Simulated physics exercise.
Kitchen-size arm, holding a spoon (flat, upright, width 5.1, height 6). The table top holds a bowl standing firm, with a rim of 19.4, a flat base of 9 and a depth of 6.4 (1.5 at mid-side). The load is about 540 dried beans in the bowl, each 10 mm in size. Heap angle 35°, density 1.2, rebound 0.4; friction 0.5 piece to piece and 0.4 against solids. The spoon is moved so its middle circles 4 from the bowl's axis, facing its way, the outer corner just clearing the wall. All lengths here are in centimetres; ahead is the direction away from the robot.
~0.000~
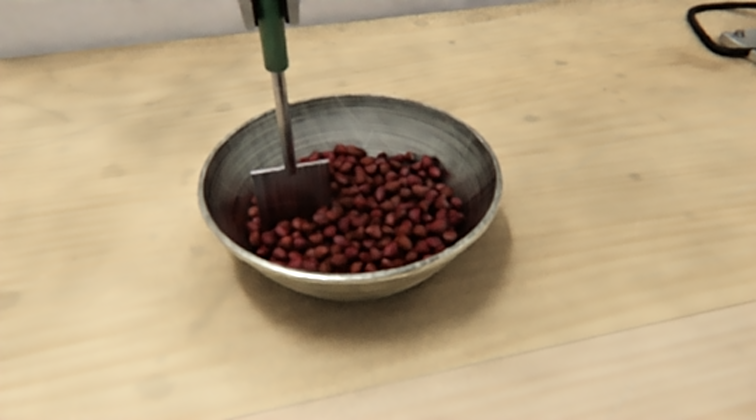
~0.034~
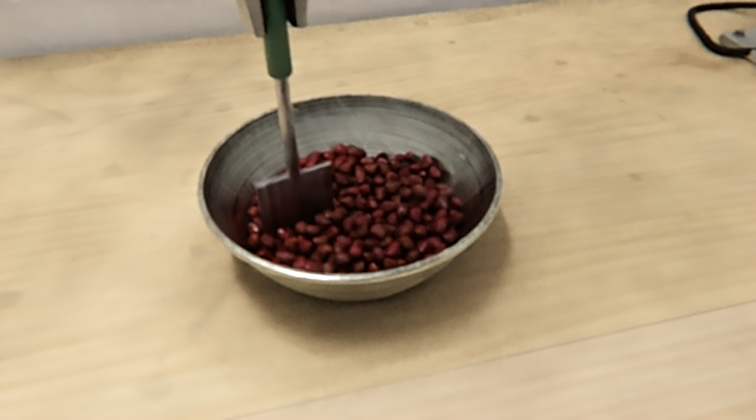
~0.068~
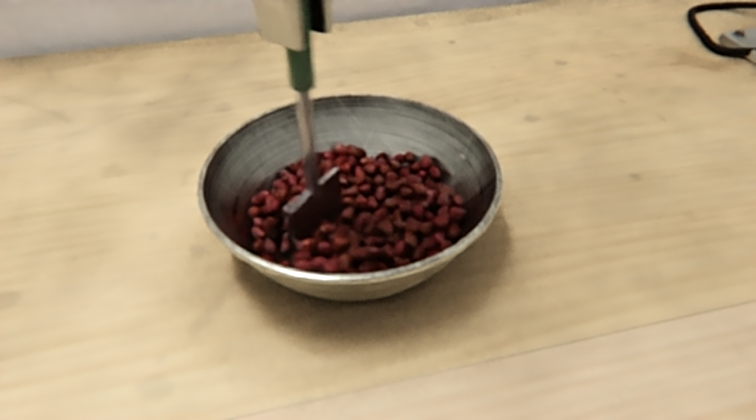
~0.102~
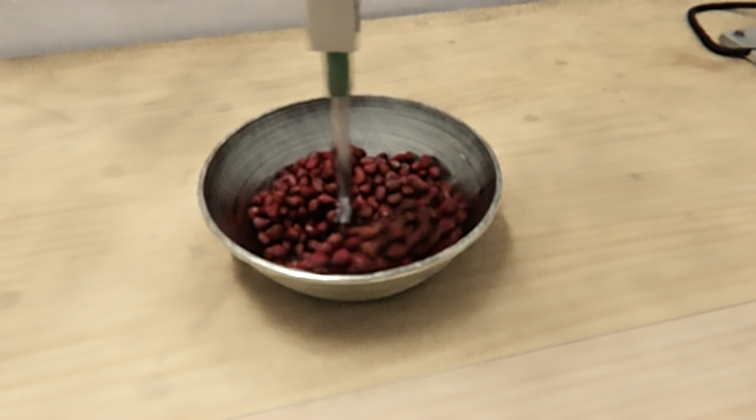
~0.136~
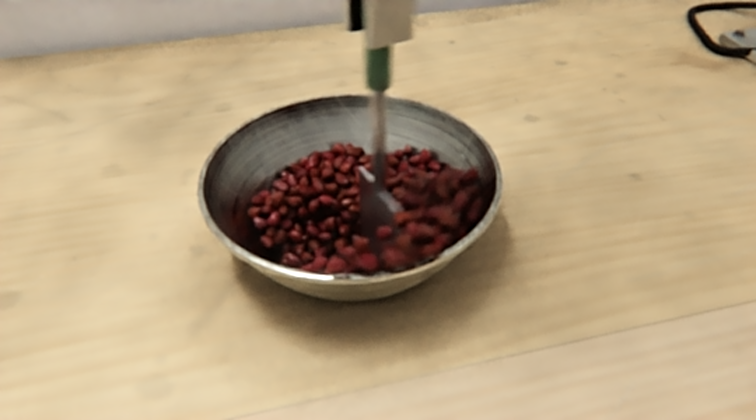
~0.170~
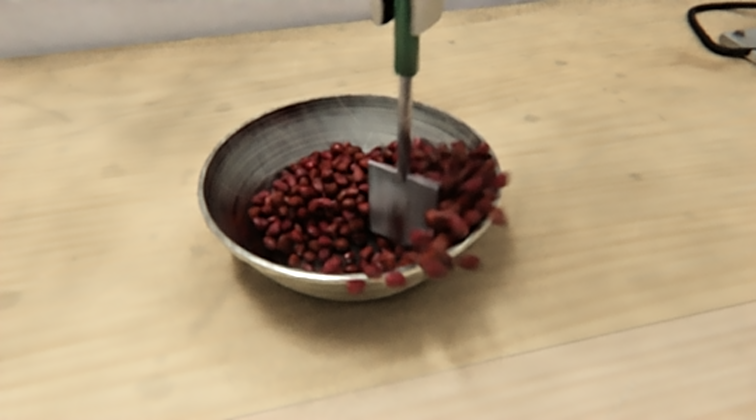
A robot arm sweeps a flat metal tool rightward through red beans, pushing some over the bowl's rim.
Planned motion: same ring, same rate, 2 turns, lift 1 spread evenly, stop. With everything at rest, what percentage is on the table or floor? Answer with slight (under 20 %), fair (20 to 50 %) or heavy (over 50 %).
Fair.
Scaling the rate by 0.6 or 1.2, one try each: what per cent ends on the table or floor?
Some 10 and 45 per cent.
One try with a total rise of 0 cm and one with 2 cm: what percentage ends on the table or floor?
40 and 30 %.
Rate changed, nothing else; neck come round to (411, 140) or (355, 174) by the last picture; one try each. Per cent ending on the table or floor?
Some 40 and 10 %.
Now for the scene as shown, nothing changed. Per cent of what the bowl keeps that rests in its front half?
Around 50 per cent of what the bowl keeps.
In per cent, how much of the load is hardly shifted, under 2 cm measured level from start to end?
Near 5 per cent of the pieces.
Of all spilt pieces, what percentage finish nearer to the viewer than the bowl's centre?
I'd estimate some 50 per cent.
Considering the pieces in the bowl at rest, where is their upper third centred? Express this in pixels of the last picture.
About (352, 199).
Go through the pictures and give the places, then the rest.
The spoon neck at (288, 147), 0° round; upper third of the load around (355, 206), from x 255 to 455, top at y 150; 544 in the bowl, in the first frame.
The spoon neck at (291, 154), 13° round; upper third of the load around (353, 211), from x 255 to 455, top at y 150, in the second frame.
The spoon neck at (311, 168), 43° round; upper third of the load around (356, 225), from x 255 to 460, top at y 150, in the third frame.
The spoon neck at (344, 174), 74° round; upper third of the load around (378, 228), from x 255 to 460, top at y 150, in the fourth frame.
The spoon neck at (379, 168), 104° round; upper third of the load around (416, 214), from x 255 to 475, top at y 150; 542 in the bowl, 2 in flight or on the tool, in the fifth frame.
The spoon neck at (404, 154), 135° round; upper third of the load around (444, 191), from x 255 to 500, top at y 145; 535 in the bowl, 9 in flight or on the tool, in the sixth frame.
After 0.42 s, 2° round, highest piece 9 above the table; 435 in the bowl, 77 on the table or floor, 32 in flight or on the tool.
After 0.67 s, 229° round, highest piece 8 above the table; 373 in the bowl, 160 on the table or floor, 11 in flight or on the tool.
After 1.00 s, 0° round, highest piece 5 above the table; 367 in the bowl, 176 on the table or floor, 1 in flight or on the tool.
After 1.70 s, 0° round, highest piece 5 above the table; 367 in the bowl, 177 on the table or floor.
In the end, 367 in the bowl, 177 on the table or floor. That is 33 % on the table or floor.
